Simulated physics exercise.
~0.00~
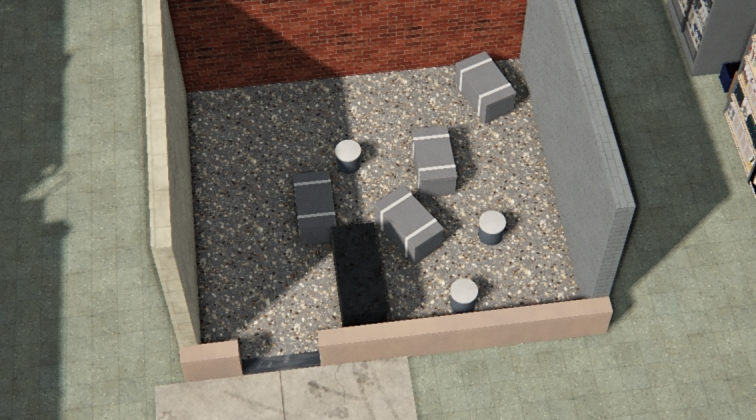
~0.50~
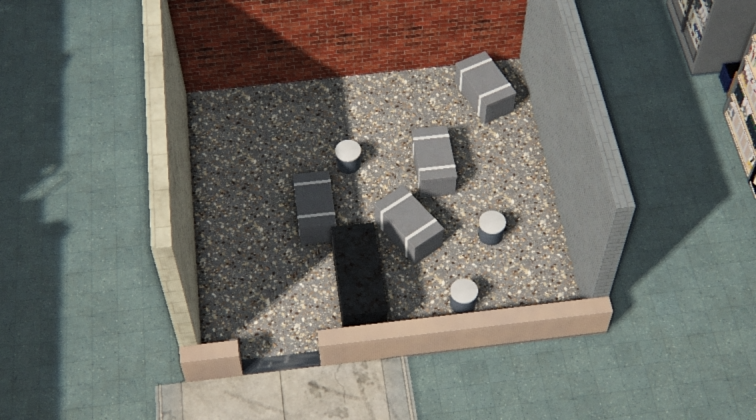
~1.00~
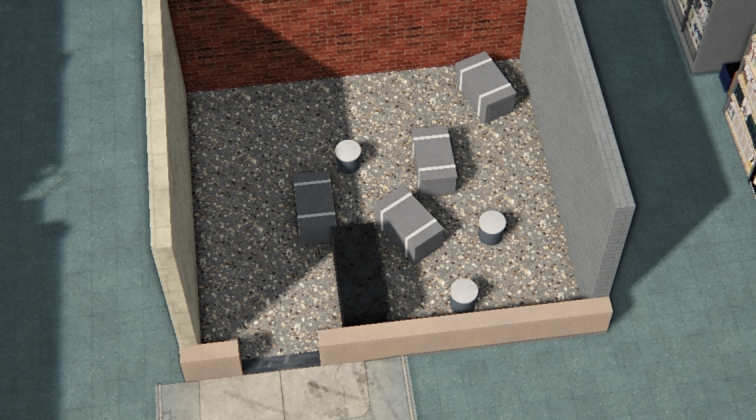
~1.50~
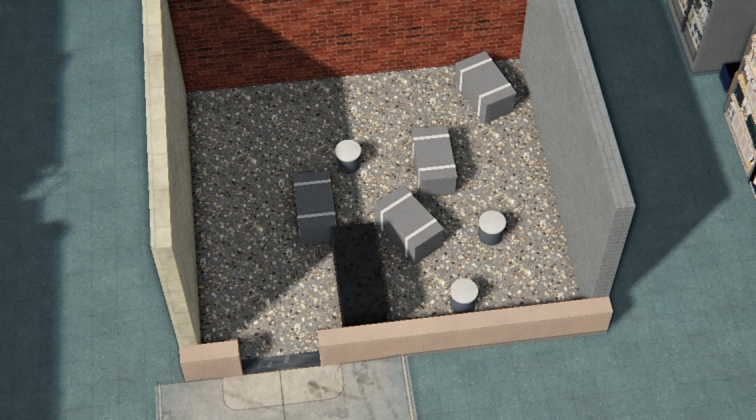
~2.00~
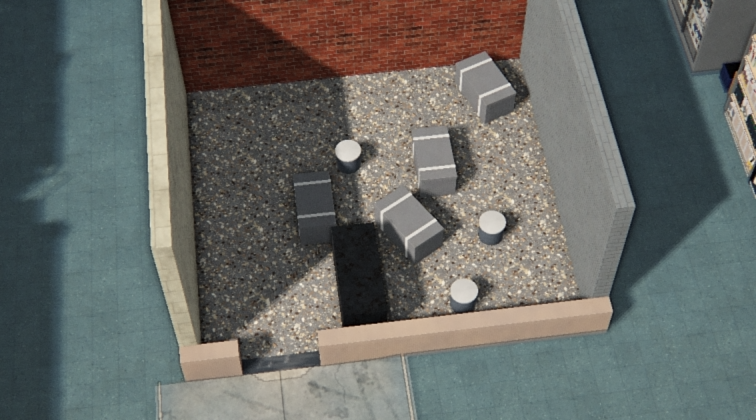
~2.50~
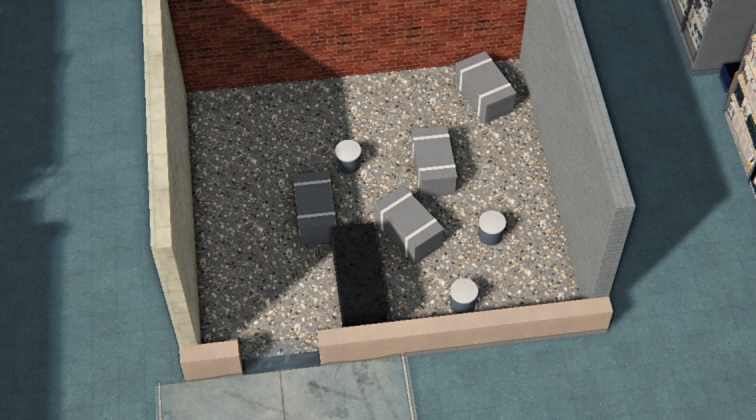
Nothing moves among the trunks and pails as the ground outside the walls turns bluer.
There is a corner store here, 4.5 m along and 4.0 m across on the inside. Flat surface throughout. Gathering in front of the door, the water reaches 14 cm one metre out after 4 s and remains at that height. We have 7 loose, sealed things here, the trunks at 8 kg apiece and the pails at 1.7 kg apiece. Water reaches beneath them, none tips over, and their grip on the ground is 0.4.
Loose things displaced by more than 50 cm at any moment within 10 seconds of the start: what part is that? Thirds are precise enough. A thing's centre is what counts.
Lowest band: Under a third.
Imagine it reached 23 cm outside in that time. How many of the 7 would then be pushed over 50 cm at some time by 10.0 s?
You'd get 3 in that case.
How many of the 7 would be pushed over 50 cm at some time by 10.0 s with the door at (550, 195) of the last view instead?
Count: 6.
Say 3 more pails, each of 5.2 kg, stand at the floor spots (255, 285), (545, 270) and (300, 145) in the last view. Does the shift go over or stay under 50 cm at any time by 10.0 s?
Note: Item 1 above threshold; item 2 below threshold; item 3 below threshold.
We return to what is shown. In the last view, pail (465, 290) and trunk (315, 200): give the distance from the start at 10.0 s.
Shifts: 0 cm / 120 cm.
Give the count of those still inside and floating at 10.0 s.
Count: 2.
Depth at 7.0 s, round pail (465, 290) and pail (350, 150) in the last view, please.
I'd put it at 0 cm and 1 cm respectively.
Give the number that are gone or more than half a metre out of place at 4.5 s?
By that point, 0.
After 3.5 s 0 of 7 are over 50 cm from their spots; 0 afloat.
After 4.5 s 0 of 7 are over 50 cm from their spots; 0 afloat.
After 7.0 s 1 of 7 are over 50 cm from their spots; 0 afloat.
After 10.0 s 2 of 7 are over 50 cm from their spots, and 2 have been at some point; 2 afloat.
